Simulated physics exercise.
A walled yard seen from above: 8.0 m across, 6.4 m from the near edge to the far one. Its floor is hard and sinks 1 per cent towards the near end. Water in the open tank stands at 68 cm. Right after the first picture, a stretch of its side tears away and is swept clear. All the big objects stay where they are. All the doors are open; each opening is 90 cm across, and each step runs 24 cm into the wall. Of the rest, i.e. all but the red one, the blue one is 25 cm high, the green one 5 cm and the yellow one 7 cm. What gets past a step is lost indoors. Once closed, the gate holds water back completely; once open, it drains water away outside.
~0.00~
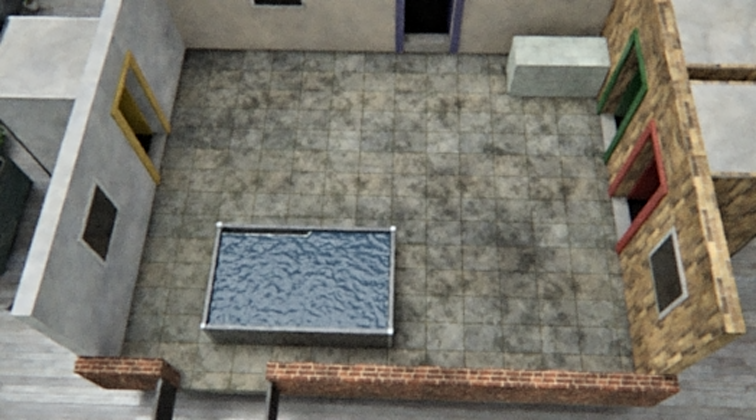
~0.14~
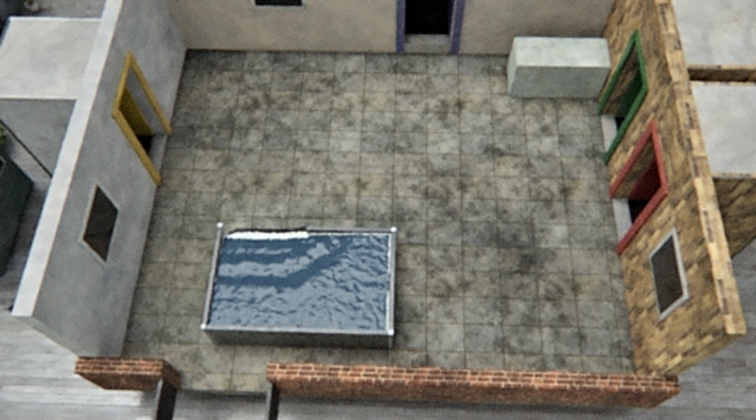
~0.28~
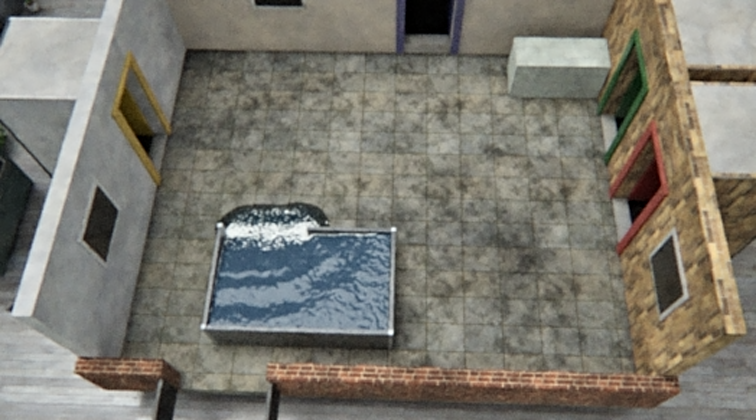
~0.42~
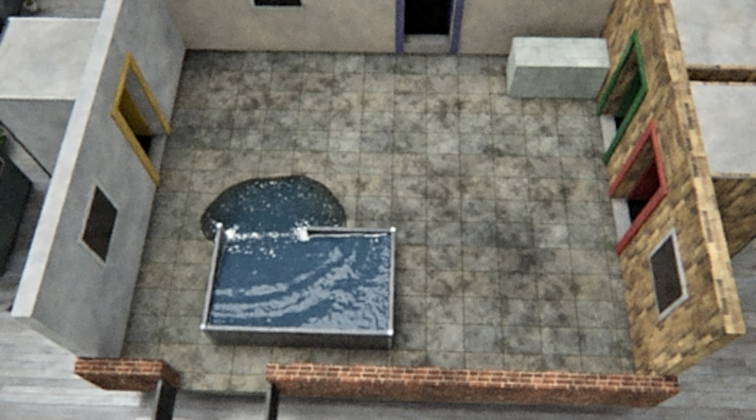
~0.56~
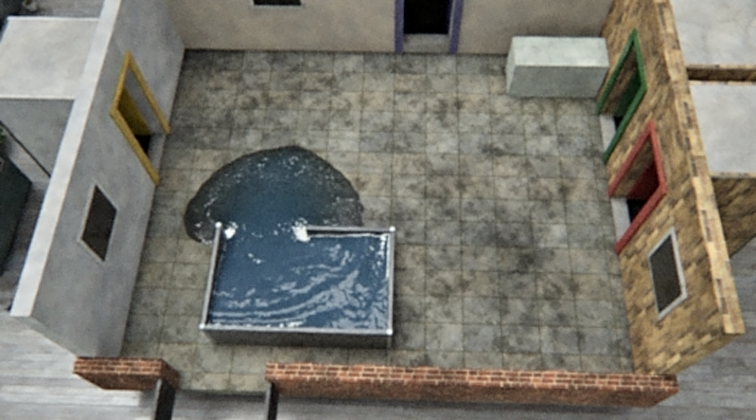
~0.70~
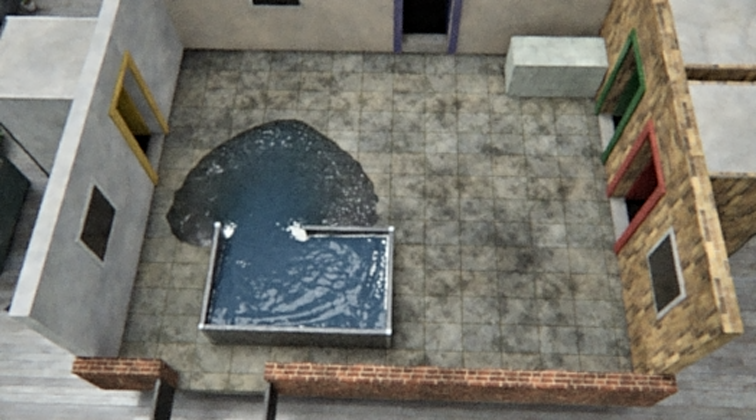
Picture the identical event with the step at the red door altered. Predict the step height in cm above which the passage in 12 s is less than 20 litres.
About 6.5 cm of height.
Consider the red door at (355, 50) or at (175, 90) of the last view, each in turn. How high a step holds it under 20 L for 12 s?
Minimums: Roughly 14.5 cm and 20 cm.
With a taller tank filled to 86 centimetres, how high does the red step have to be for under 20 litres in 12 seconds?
8.5 cm.
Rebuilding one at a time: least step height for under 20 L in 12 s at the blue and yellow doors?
Some 6.5 cm for blue, some 14.0 cm for yellow.
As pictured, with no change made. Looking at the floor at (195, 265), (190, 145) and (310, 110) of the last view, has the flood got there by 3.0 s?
So the three spots come out spared, swamped, swamped, in that order.
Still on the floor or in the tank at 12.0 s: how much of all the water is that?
Close to 90 in a hundred.
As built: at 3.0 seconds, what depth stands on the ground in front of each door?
At the blue door the depth is 11 cm, at green 0 cm, at red 0 cm and at yellow 14 cm.
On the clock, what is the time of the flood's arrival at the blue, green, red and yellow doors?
Door blue: 2.2 seconds; door green: 5.0 seconds; door red: 6.0 seconds; door yellow: 1.1 seconds.
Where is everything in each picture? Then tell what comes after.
Still water, 68 cm deep, in the open tank at (302, 278); the red door at (634, 193) is dry, in the first frame.
The gap is on the far side, the front 0.3 m out at a hidden place; the back of the open tank holds 68 cm, in the second frame.
Water pours out on the far side and has run 0.7 m, to (270, 208); about 12 cm deep outside, 68 cm at the back, in the third frame.
The gap is on the far side, the front 1.3 m out at (293, 179); the back of the open tank holds 67 cm, in the fourth frame.
The front is at (278, 152), 1.9 m from the gap on the far side; 4.0 m2 of floor is wet, 62 cm left at the back, in the fifth frame.
The front is at (277, 124), 2.5 m from the gap on the far side; 5.8 m2 of floor is wet, 57 cm left at the back; the red door at (632, 193), 5.9 m from the gap, is still 4.3 m from the nearest water, in the sixth frame.
After 1.4 s water covers 30 % of the floor, deepest (35 cm) near (250, 236); it has not reached the red door.
After 3.0 s water covers 40 % of the floor, deepest (34 cm) near (178, 81); it has not reached the red door.
After 12.0 s water covers 100 % of the floor, deepest (14 cm) near (596, 385); 6 cm at the red door, 22 litres in over its 6 cm step.
At the red door as built, the water arrived by 5.8 s and peaked near 9 cm at 9.8 s.
With a step of 5.5 cm, 28 litres would have come in within the 12 s; with 7.5 cm, 9 litres. So under 20 litres takes about 6.5 cm.
